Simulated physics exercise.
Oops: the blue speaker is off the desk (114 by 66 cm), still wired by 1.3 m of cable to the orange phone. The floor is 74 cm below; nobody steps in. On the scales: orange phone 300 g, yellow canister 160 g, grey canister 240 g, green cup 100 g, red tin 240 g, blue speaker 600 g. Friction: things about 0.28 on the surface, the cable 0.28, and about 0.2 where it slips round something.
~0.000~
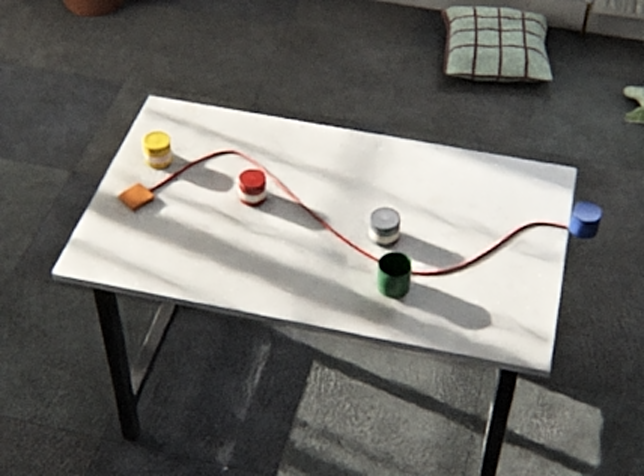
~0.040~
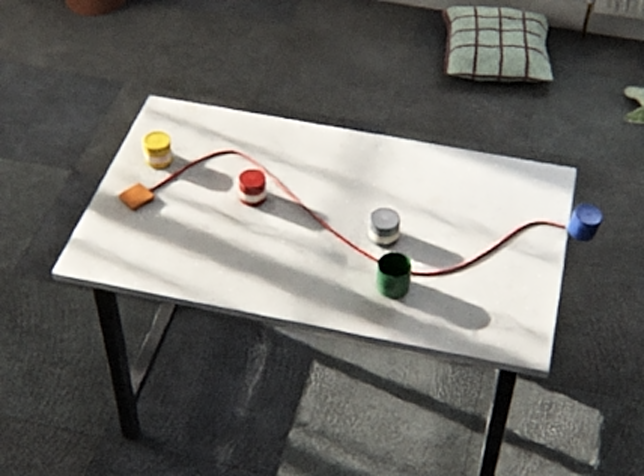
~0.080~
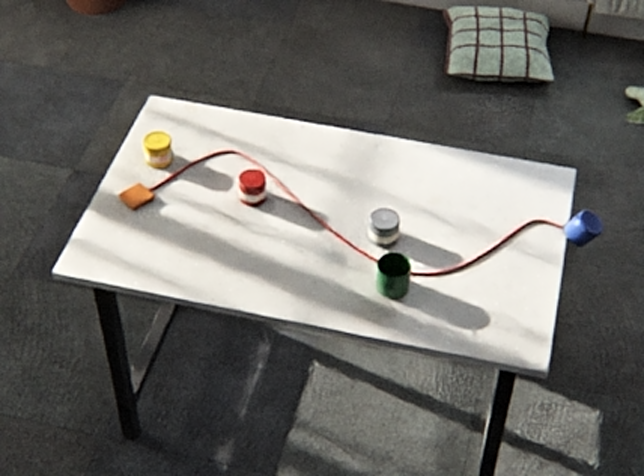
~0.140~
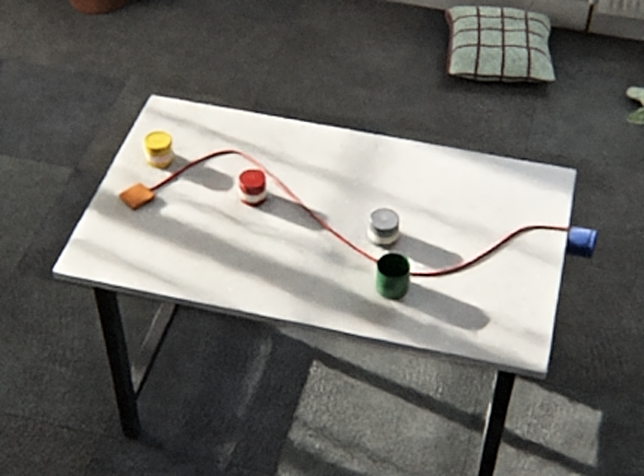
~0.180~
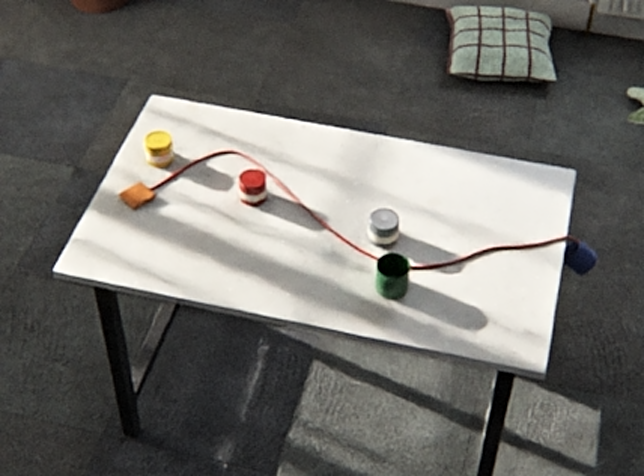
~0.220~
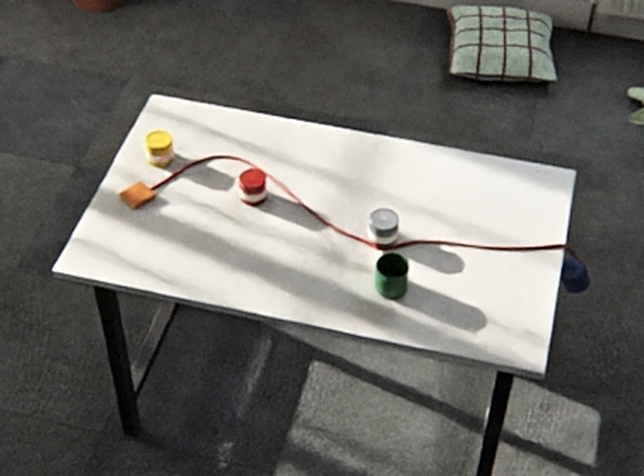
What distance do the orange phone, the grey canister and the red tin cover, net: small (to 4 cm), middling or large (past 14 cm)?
In order: The orange phone reaches the top band; the grey canister reaches the top band; the red tin travels a long way.
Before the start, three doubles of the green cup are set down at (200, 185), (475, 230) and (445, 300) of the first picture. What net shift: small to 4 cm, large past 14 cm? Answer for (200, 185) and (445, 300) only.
In that order: Large, small.
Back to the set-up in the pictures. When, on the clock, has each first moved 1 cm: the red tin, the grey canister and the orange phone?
About: Red tin 0.32 s, grey canister 0.32 s, orange phone 0.32 s.
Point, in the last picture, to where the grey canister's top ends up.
Around (419, 163).
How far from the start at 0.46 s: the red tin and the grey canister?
About: Red tin 15 cm, grey canister 15 cm.
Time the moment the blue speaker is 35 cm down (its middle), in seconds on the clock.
That is: 0.34 s.
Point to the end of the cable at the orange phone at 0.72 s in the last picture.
At about (370, 204).
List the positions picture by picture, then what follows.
Orange phone (136, 195); grey canister (385, 217); red tin (252, 178); cable runs through (518, 230) (434, 273) (339, 236) (273, 178) (193, 164), in the first frame.
Blue speaker (587, 214); cable runs through (517, 230) (339, 236) (193, 163), in the second frame.
Blue speaker (584, 228); cable runs through (517, 230) (338, 236) (193, 163), in the third frame.
Blue speaker (582, 243); cable runs through (517, 231) (338, 236) (194, 163), in the fourth frame.
Blue speaker (579, 258); cable runs through (537, 244) (339, 236) (194, 163), in the fifth frame.
Orange phone (137, 193); grey canister (384, 218); red tin (253, 177); cable runs through (562, 245) (455, 243) (353, 236) (279, 183) (195, 163), in the sixth frame.
After 0.5 s, the cable's tail end at (229, 203); orange phone 19 cm off its start, red tin 13 cm off its start, grey canister 13 cm off its start.
After 0.7 s, the cable's tail end at (370, 204); orange phone 53 cm off its start, red tin 24 cm off its start, grey canister 21 cm off its start.
After 1.0 s, the cable's tail end at (436, 205); orange phone 70 cm off its start at (422, 202), red tin 24 cm off its start at (243, 250), grey canister 21 cm off its start at (419, 163).
After 1.2 s, the cable's tail end at (448, 207); orange phone 73 cm off its start, red tin 24 cm off its start, grey canister 21 cm off its start.
After 2.4 s, the cable's tail end at (448, 207); orange phone 73 cm off its start at (433, 203), red tin 24 cm off its start at (243, 250), grey canister 21 cm off its start at (419, 163), blue speaker over the edge.
